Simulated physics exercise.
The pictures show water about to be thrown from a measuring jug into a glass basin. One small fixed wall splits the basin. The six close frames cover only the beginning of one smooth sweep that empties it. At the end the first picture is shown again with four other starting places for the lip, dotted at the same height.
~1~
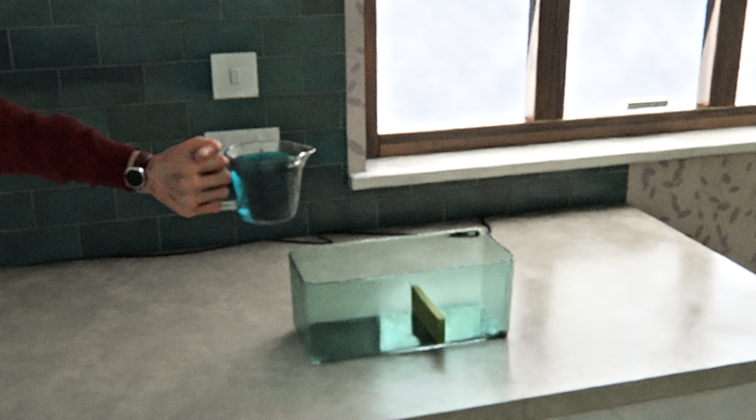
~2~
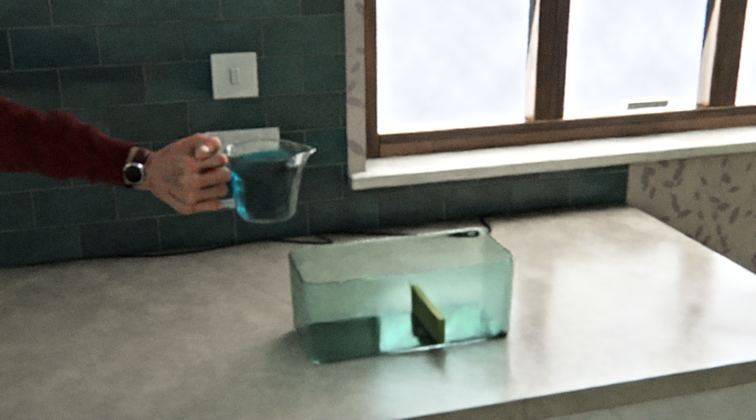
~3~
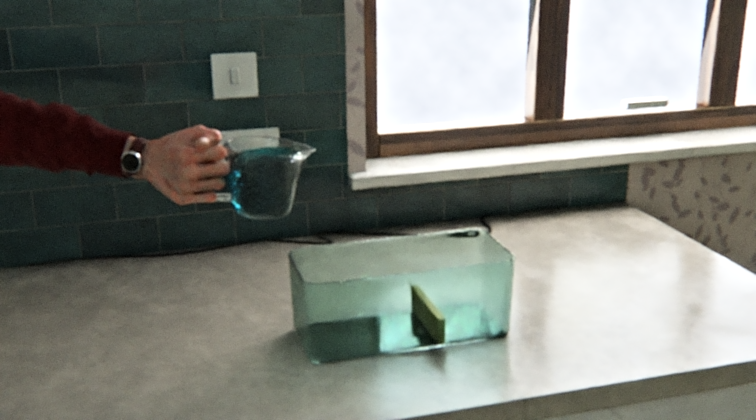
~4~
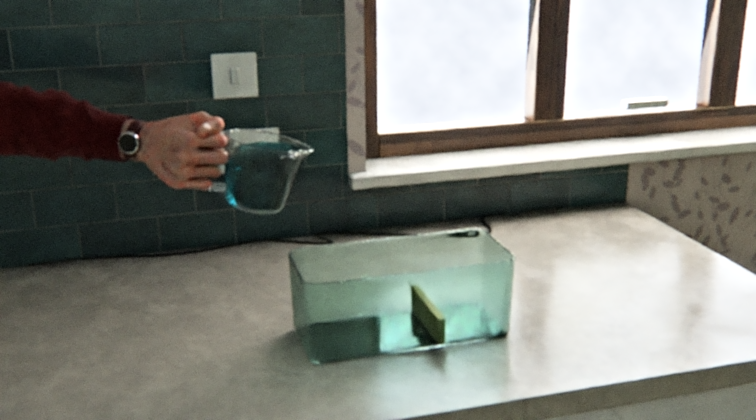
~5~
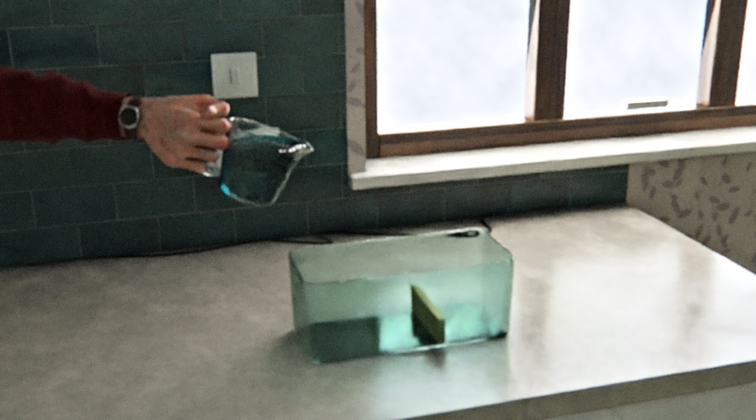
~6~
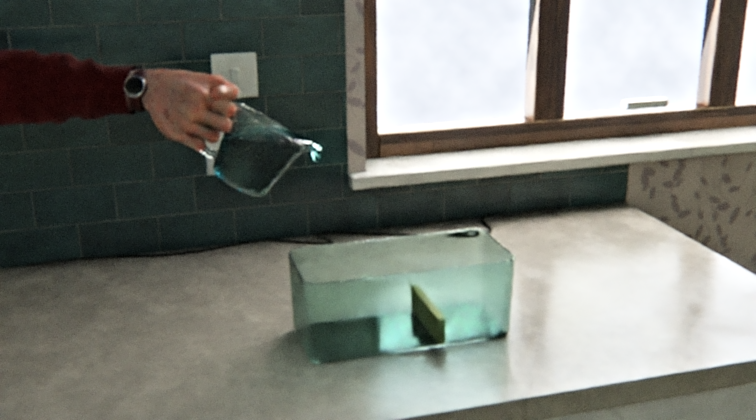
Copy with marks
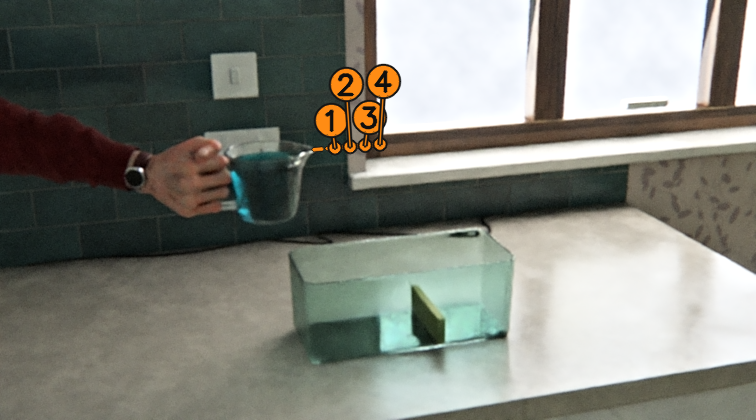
A kitchen counter with a pale top stands before dark green tiles and a wood-framed window, seen from slightly above by a still camera. A hand in a red sleeve and wristwatch holds a clear jug of blue water at left, above a greenish glass basin with a yellow-green piece inside. The hand first holds the jug upright, then tilts it steadily rightward until water reaches over its lip.
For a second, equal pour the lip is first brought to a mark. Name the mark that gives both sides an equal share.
The best dot is 2.
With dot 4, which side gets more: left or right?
The right side.
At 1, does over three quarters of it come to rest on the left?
Yes.
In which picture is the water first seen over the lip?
In picture 6.
In orange, 1 at (335, 147); 2 at (350, 146); 3 at (365, 145); 4 at (380, 144).
For dot 1, about 87 % ends left of the wall and 11 % right of it; 3 % is lost outside.
For dot 2, about 47 % ends left of the wall and 51 % right of it.
For dot 3, about 18 % ends left of the wall and 80 % right of it.
For dot 4, about 15 % ends left of the wall and 82 % right of it; 3 % is lost outside.
